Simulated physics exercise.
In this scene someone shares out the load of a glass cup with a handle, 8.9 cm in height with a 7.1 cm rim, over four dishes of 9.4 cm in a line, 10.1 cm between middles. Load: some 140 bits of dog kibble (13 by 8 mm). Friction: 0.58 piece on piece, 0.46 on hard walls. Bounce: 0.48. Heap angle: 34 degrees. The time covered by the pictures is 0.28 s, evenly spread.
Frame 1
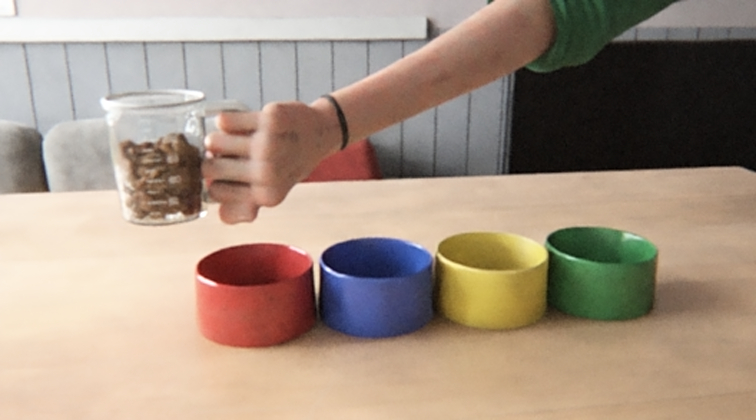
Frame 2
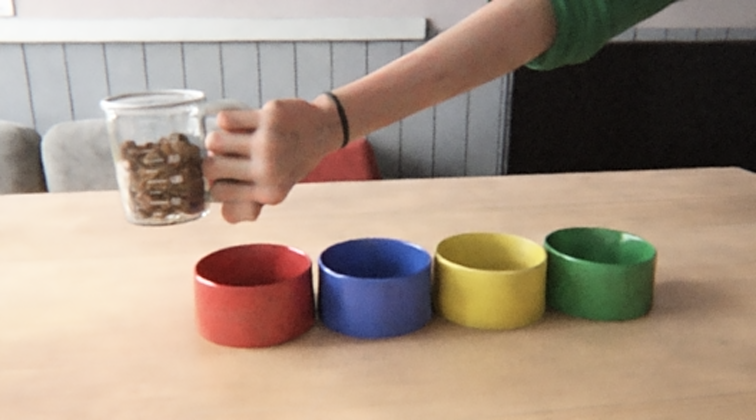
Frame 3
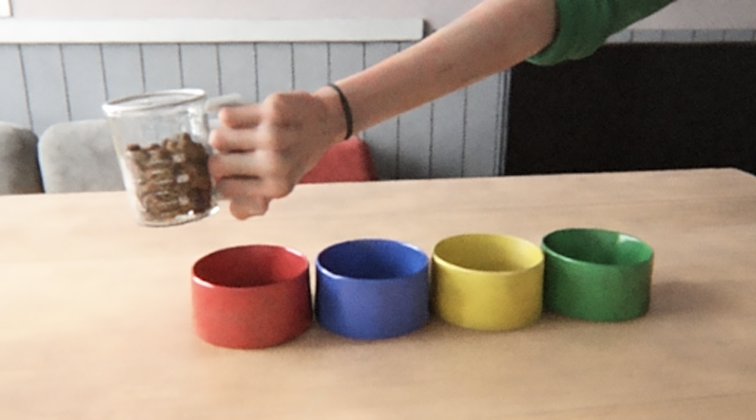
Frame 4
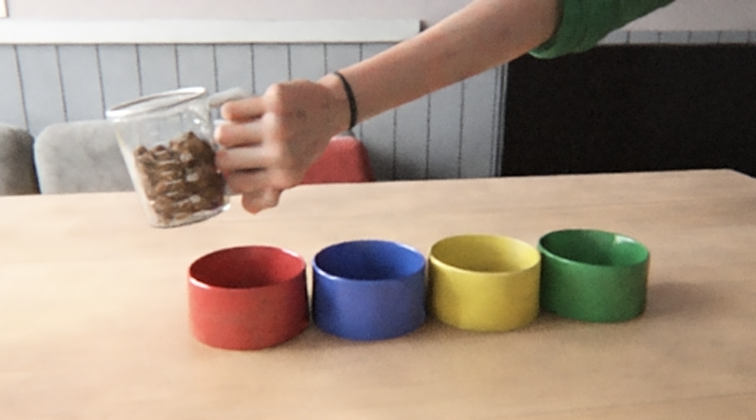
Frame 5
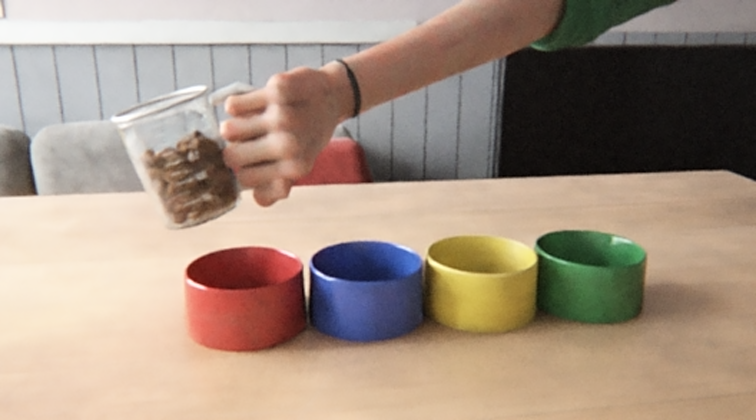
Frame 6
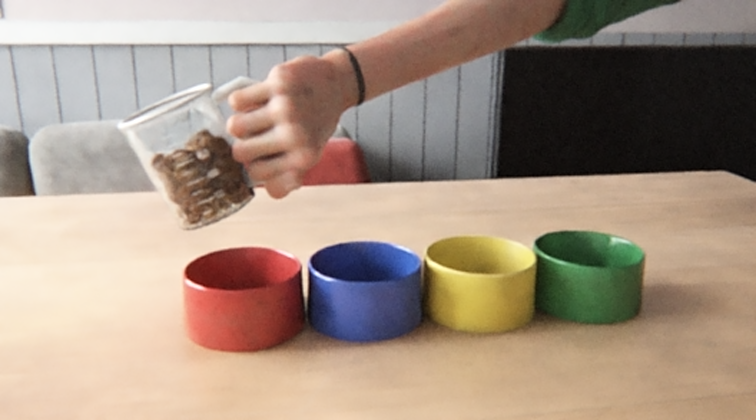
A glass cup of small brown pieces, held by a hand at its handle, shifts slightly right while its rim tilts gradually to the left, above a table with red, blue, yellow and green dishes in a row.
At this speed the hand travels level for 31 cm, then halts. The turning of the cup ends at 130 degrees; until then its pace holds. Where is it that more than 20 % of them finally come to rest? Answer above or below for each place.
Red dish: Below, blue dish: Above, green dish: Below, yellow dish: Below, counter: Below.
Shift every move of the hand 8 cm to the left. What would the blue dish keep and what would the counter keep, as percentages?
Shares would be blue 0 and counter 0.
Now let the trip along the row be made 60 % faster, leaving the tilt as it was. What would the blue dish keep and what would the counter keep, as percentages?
Then the blue dish gets 10 and the counter 0.
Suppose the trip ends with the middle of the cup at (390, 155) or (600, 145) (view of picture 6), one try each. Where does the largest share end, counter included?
Blue; blue.
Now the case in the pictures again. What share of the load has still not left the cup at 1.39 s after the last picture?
Some 0 per cent of the load.
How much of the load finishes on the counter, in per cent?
About 0 per cent.
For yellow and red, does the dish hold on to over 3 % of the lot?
Yellow: False, red: True.
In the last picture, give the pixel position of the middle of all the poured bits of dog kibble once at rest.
Approximately (357, 296) in the last picture.
Then, 0.83 s after the last picture, tilt 105 degrees; cup holds 90 %, red 5 %.
Then, 1.39 s after the last picture, tilt 130 degrees; cup holds 0 %, red 10 %, blue 90 %.
Then, 2.00 s after the last picture, tilt 130 degrees; cup holds 0 %, red 10 %, blue 90 %.
In the end, red 10 %, blue 90 %, green 0 %, yellow 0 %, counter 0 %.
